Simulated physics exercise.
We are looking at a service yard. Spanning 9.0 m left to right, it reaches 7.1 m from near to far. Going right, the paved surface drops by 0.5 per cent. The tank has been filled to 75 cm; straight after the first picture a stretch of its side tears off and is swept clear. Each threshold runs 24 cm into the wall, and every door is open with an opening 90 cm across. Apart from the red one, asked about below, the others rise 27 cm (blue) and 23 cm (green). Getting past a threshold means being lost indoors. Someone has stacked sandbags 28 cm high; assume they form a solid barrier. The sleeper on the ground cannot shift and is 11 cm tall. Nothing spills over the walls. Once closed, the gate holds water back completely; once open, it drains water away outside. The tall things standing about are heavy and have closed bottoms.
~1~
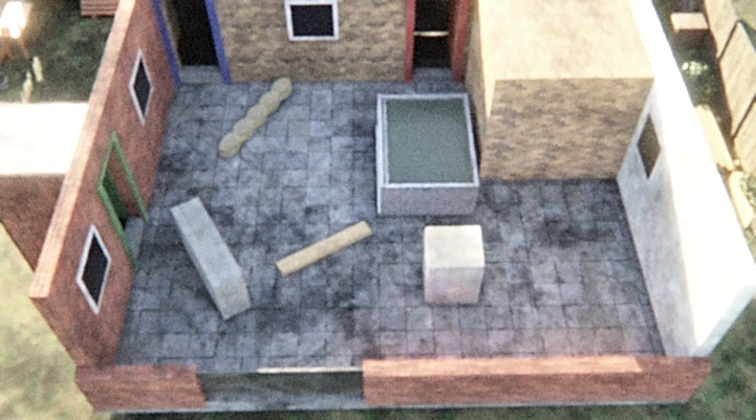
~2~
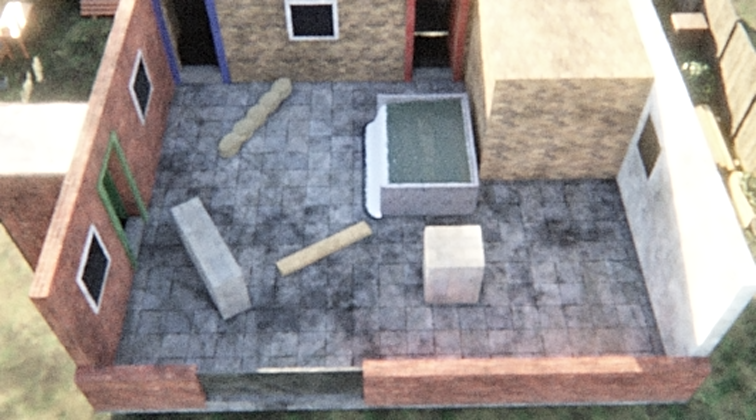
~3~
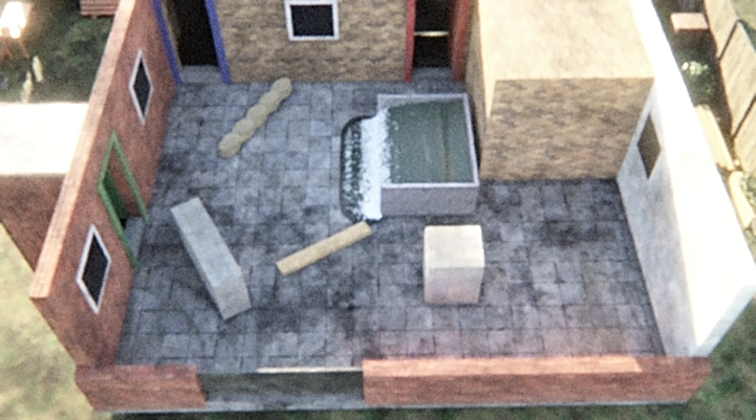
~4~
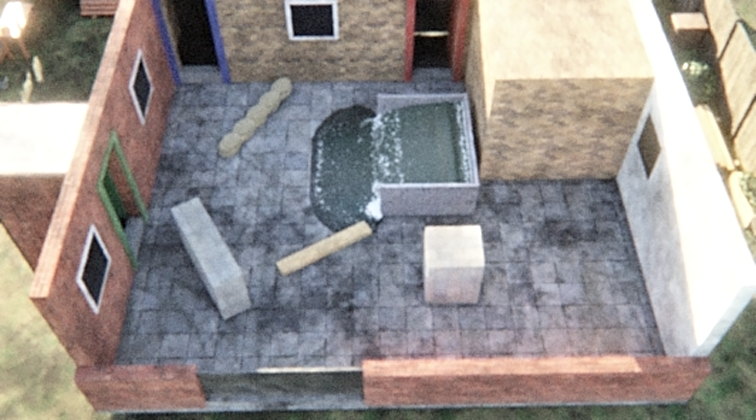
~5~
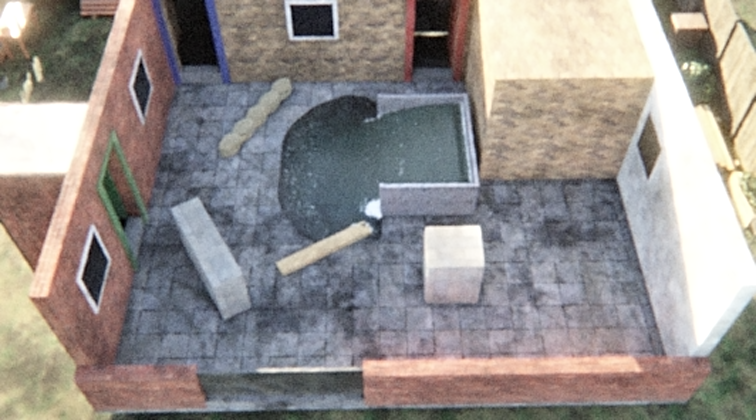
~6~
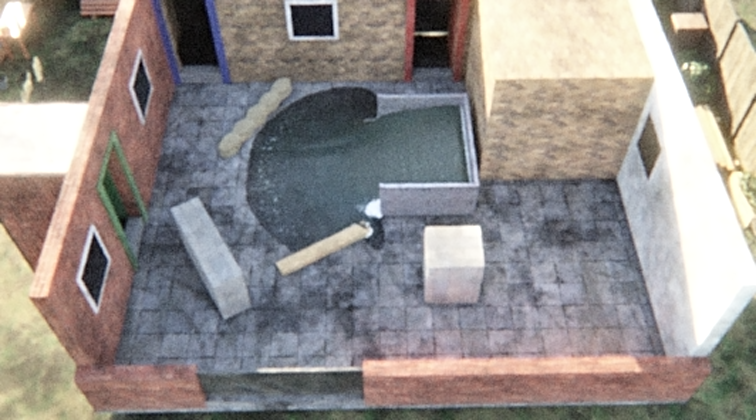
In this clip, the left side of a water-filled tank in a walled, paved yard gives way, and water pours out, spreading leftward across the floor in a widening dark pool that reaches the sandbags and a wooden beam.
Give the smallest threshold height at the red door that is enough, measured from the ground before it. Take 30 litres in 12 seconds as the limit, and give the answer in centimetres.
Roughly 7.5 cm.
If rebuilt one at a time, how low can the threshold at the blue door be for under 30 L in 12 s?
Blue: Roughly 12.5 cm.
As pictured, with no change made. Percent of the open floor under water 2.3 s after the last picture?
Approximately 50 %.
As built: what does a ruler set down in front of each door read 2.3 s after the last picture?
In cm: Blue 13, red 0, green 24.
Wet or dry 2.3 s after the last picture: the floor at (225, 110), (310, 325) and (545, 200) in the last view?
I'd mark them touched by the flood, touched by the flood and spared by the flood, respectively.
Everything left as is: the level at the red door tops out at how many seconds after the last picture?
The level tops out near 6.0 seconds.
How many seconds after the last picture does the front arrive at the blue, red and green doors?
Front log: Blue = 1.6 s, red = 2.6 s, green = 0.8 s.
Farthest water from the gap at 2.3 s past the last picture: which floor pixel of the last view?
Somewhere near the pixel (110, 388).
Then, 0.7 s after the last picture water covers 30 % of the floor, deepest (42 cm) near (153, 187); it has not reached the red door.
Then, 2.3 s after the last picture water covers 50 % of the floor, deepest (28 cm) near (143, 233); it has not reached the red door.
Then, 11.3 s after the last picture water covers 95 % of the floor, deepest (11 cm) near (460, 100); 10 cm at the red door, 0 litres in over its 15 cm threshold.
At the red door as built, the water peaked near 12 cm, 6.1 s after the last picture.
With a threshold of 7 cm, 39 litres would have come in within the 12 s; with 8.5 cm, 18 litres. So under 30 litres takes about 7.5 cm.
